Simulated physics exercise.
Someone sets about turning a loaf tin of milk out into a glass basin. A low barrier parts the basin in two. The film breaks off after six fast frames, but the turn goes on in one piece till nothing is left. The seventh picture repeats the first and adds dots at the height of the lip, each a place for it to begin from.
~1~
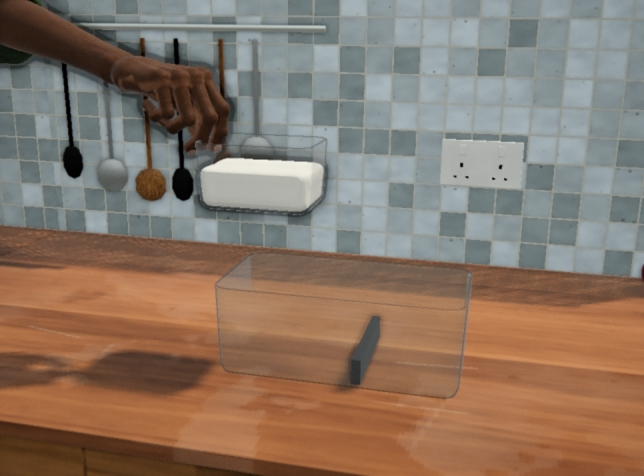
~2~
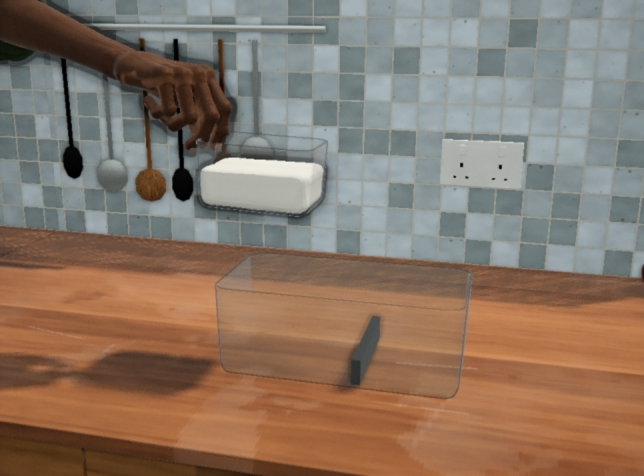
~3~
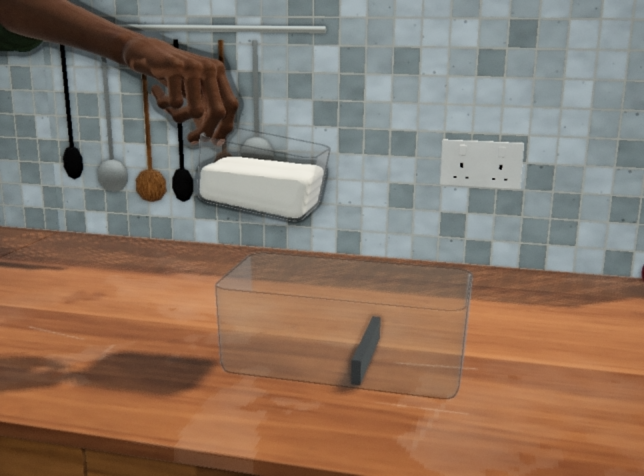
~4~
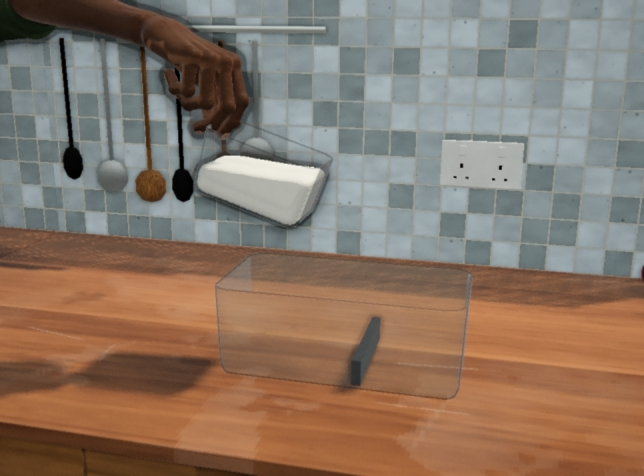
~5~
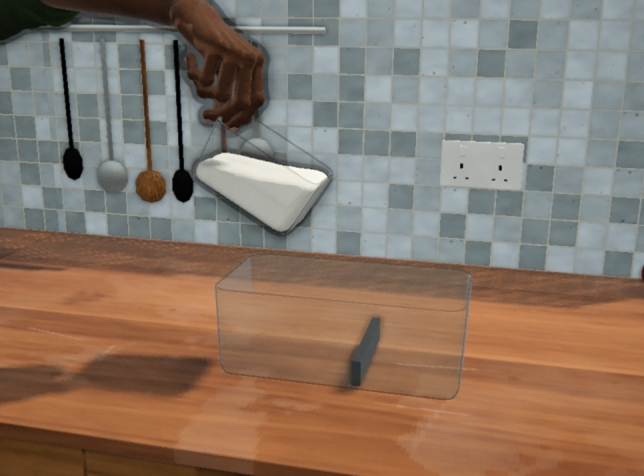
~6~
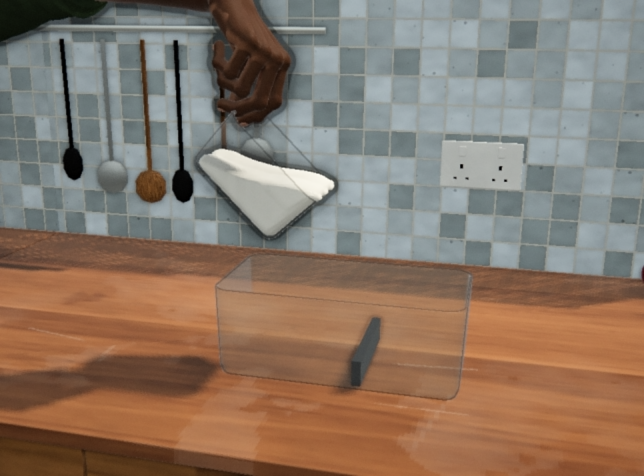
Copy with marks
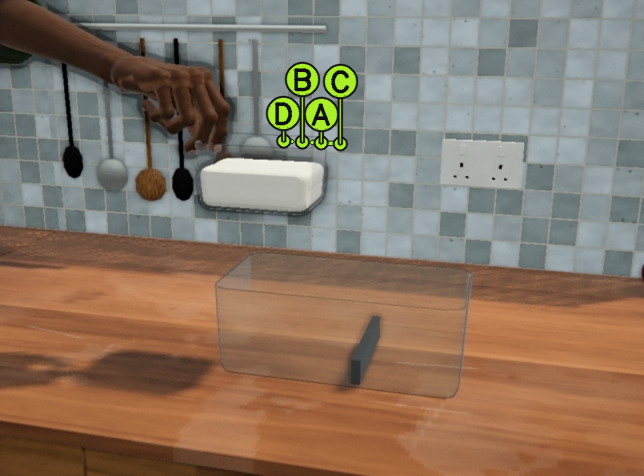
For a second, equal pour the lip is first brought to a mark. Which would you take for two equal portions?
Spot C does it best.
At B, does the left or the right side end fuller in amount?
More ends on the left.
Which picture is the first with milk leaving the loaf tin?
Picture 6.
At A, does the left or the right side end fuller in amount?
More ends on the left.
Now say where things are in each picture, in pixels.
In the first frame, upright, lip at (318, 142); basin from (221, 368) to (458, 397); top of the wall at (367, 336); nothing has left yet.
In the second frame, tipped about 2°, lip at (319, 145); nothing has left yet.
In the third frame, tipped about 8°, lip at (322, 152); nothing has left yet.
In the fourth frame, tipped about 18°, lip at (324, 163); nothing has left yet.
In the fifth frame, tipped about 31°, lip at (325, 177); nothing has left yet.
In the sixth frame, tipped about 45°, lip at (323, 193); milk is over the lip, down to (323, 193).
On the marked copy, A at (321, 142); B at (302, 141); C at (340, 143); D at (283, 141).
If A is chosen, about 77 % ends left of the wall and 21 % right of it.
If B is chosen, about 81 % ends left of the wall and 15 % right of it; 3 % is lost outside.
If C is chosen, about 50 % ends left of the wall and 48 % right of it.
If D is chosen, about 78 % ends left of the wall and 15 % right of it; 7 % is lost outside.
